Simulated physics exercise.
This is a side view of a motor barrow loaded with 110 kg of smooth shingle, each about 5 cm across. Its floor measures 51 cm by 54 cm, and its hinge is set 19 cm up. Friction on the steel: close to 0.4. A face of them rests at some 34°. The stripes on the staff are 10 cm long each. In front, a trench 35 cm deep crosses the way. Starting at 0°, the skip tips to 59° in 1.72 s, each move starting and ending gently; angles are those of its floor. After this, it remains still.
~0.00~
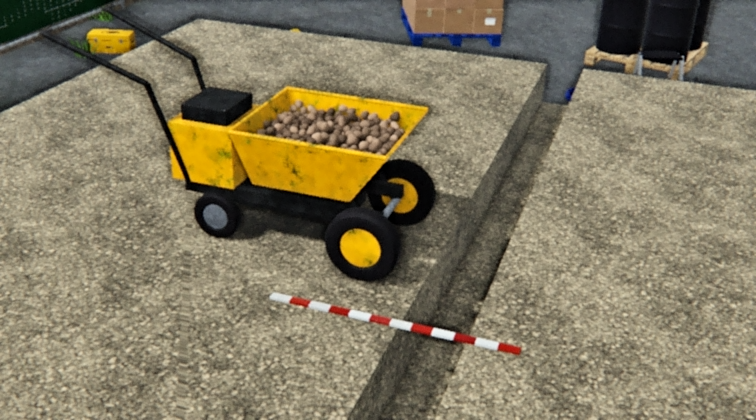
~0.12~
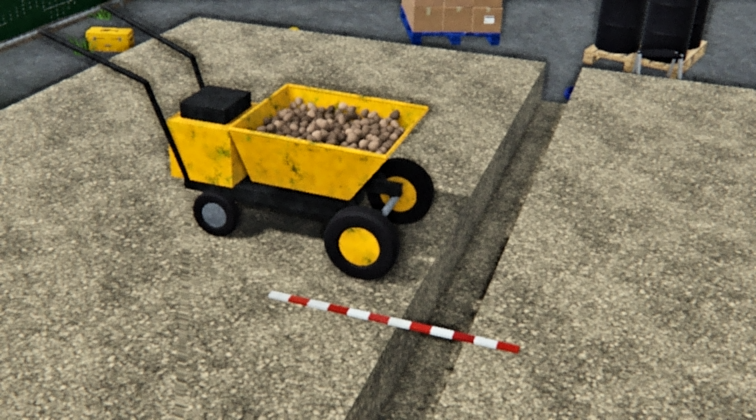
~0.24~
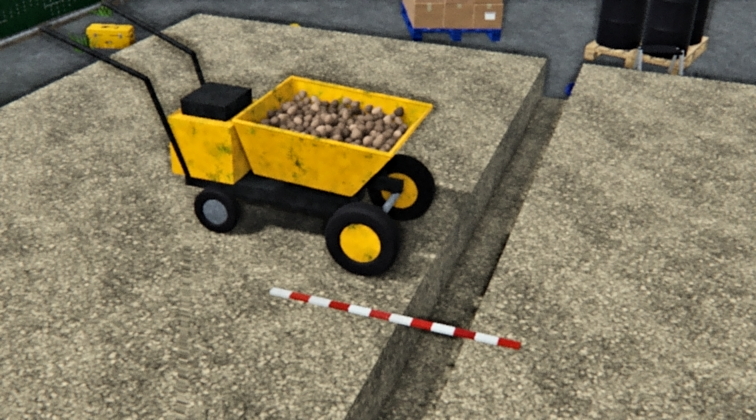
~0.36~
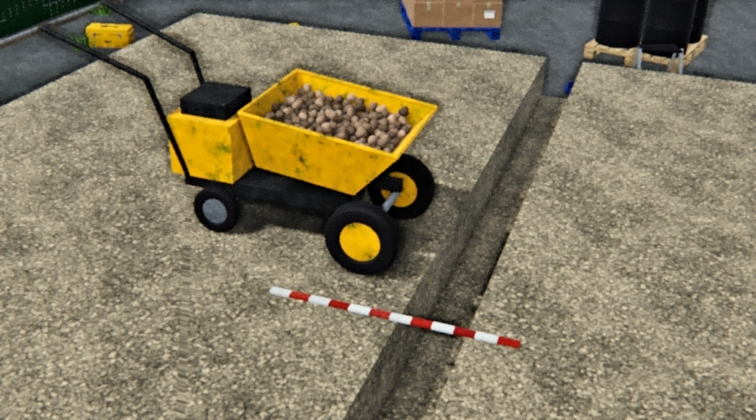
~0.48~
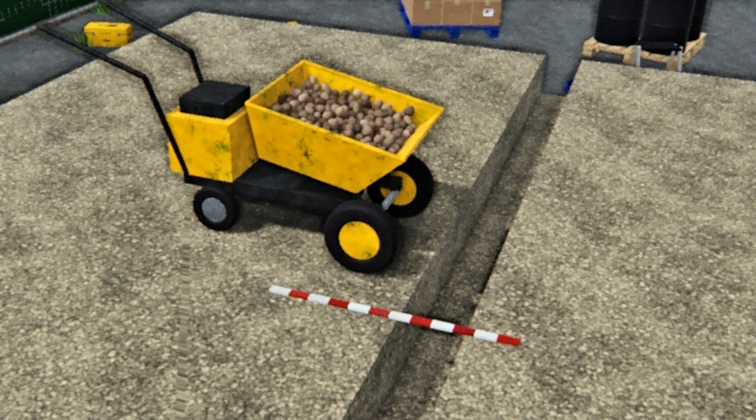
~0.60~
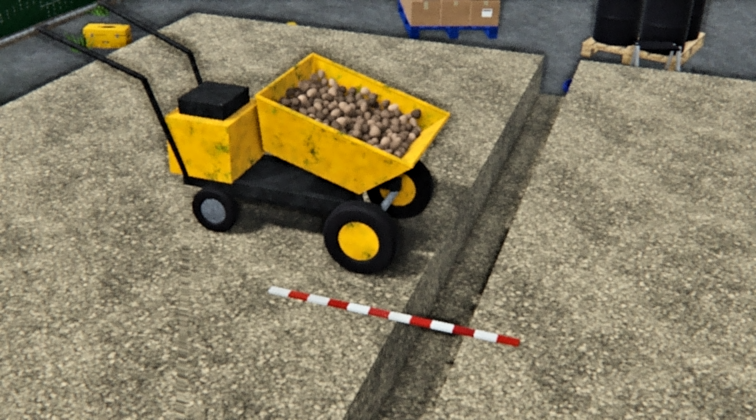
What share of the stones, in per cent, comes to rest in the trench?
About 39 per cent of the stones finish in the trench.
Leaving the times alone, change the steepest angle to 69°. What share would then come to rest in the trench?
About 40%.
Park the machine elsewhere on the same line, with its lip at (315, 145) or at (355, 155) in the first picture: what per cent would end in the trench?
First some 60, then 65 per cent.
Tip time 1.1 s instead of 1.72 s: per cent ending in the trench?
It'd be some 30 per cent.
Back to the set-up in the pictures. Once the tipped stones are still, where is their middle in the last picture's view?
About (488, 290).
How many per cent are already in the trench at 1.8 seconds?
10 per cent or so by then.
After 1.3 s the floor is at 50°; 100 % in the skip; the foremost stones are at (460, 176).
After 1.8 s the floor is at 59°; 75 % in the skip, 9 % in the trench, 16 % past the trench; the foremost stones are at (553, 277).
After 2.2 s the floor is at 59°; 52 % in the skip, 13 % in the trench, 35 % past the trench; the foremost stones are at (623, 294).
After 4.1 s the floor is at 59°; 25 % in the skip, 39 % in the trench, 36 % past the trench; the foremost stones are at (678, 302).
